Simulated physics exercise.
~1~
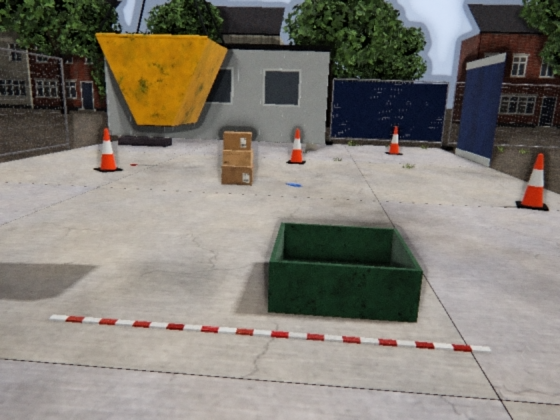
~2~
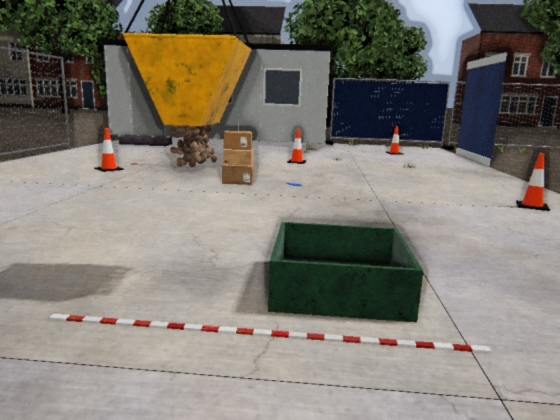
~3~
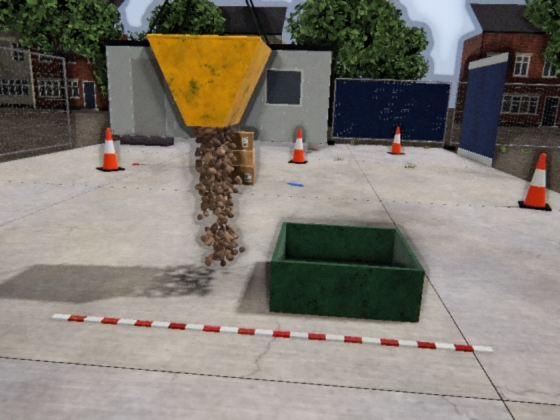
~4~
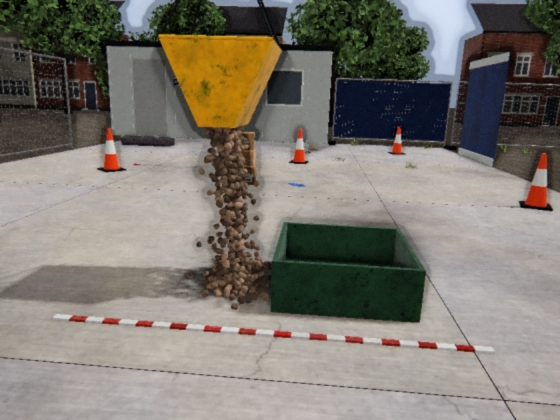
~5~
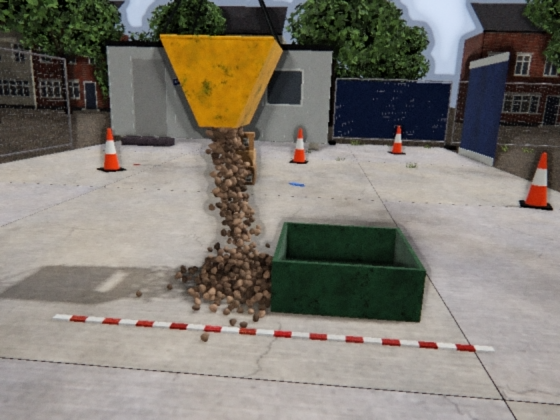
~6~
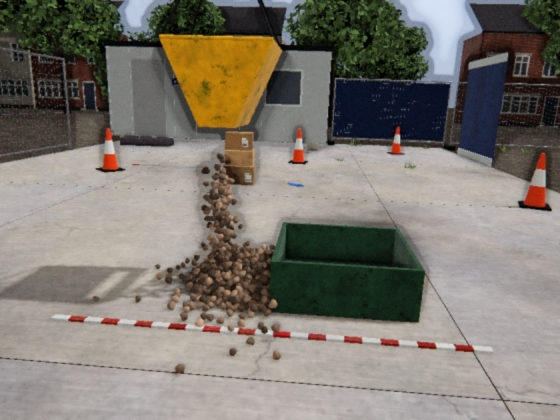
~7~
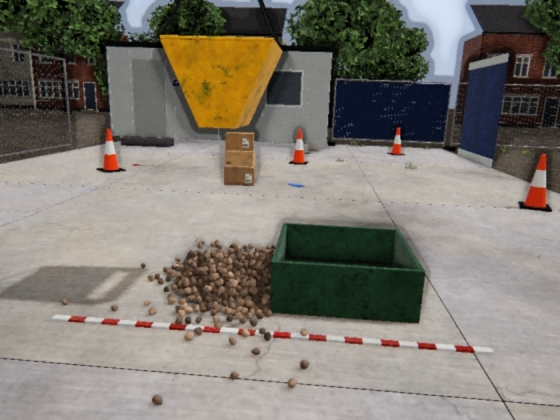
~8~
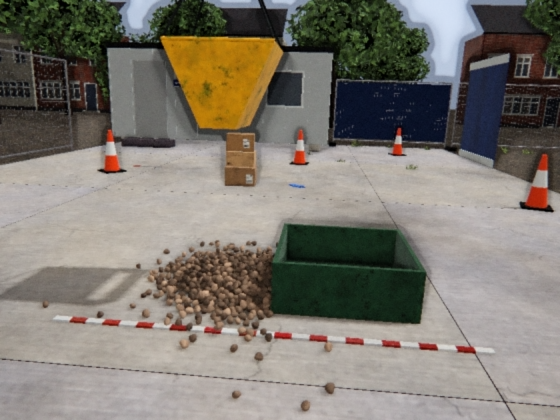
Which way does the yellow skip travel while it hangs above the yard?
The skip travels to the right, then hangs still as the rest of the cobbles fall.
